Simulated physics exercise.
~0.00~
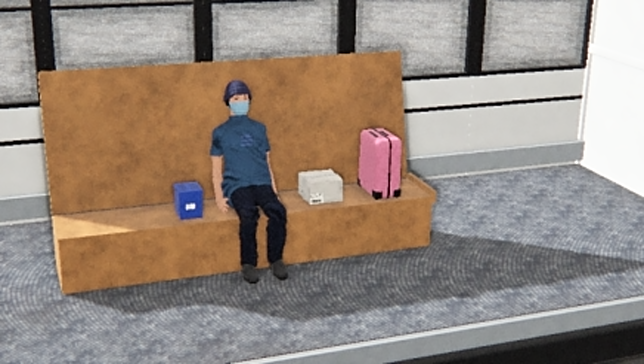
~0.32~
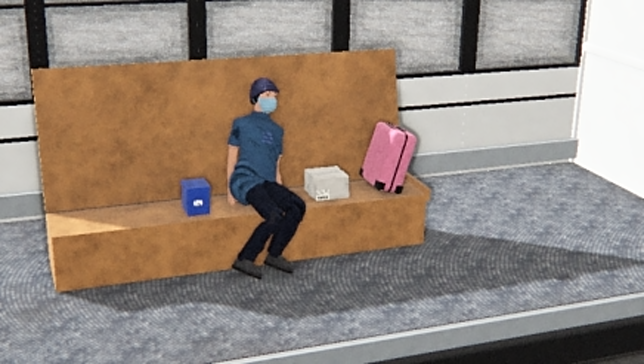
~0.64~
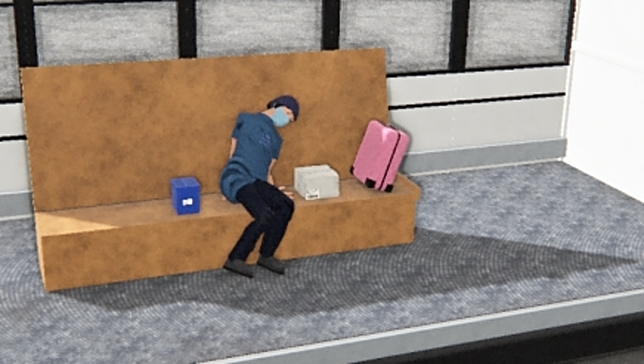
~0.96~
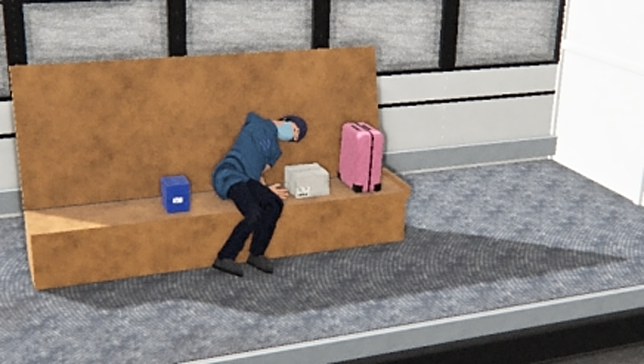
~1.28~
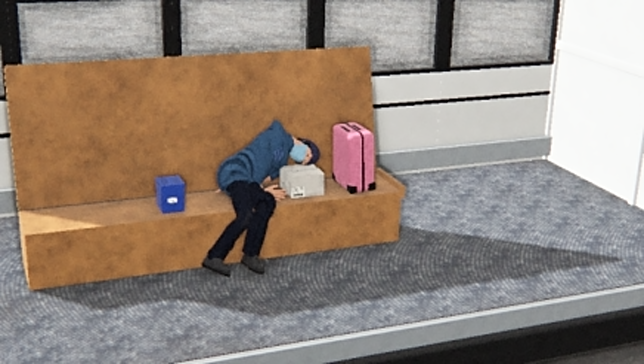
A masked sleeper in a blue shirt slumped rightward on a brown bench, ending bent over a white carton, while the pink suitcase beside it tipped right, then settled upright again; the suitcase, carton and blue tub all stayed on the seat.
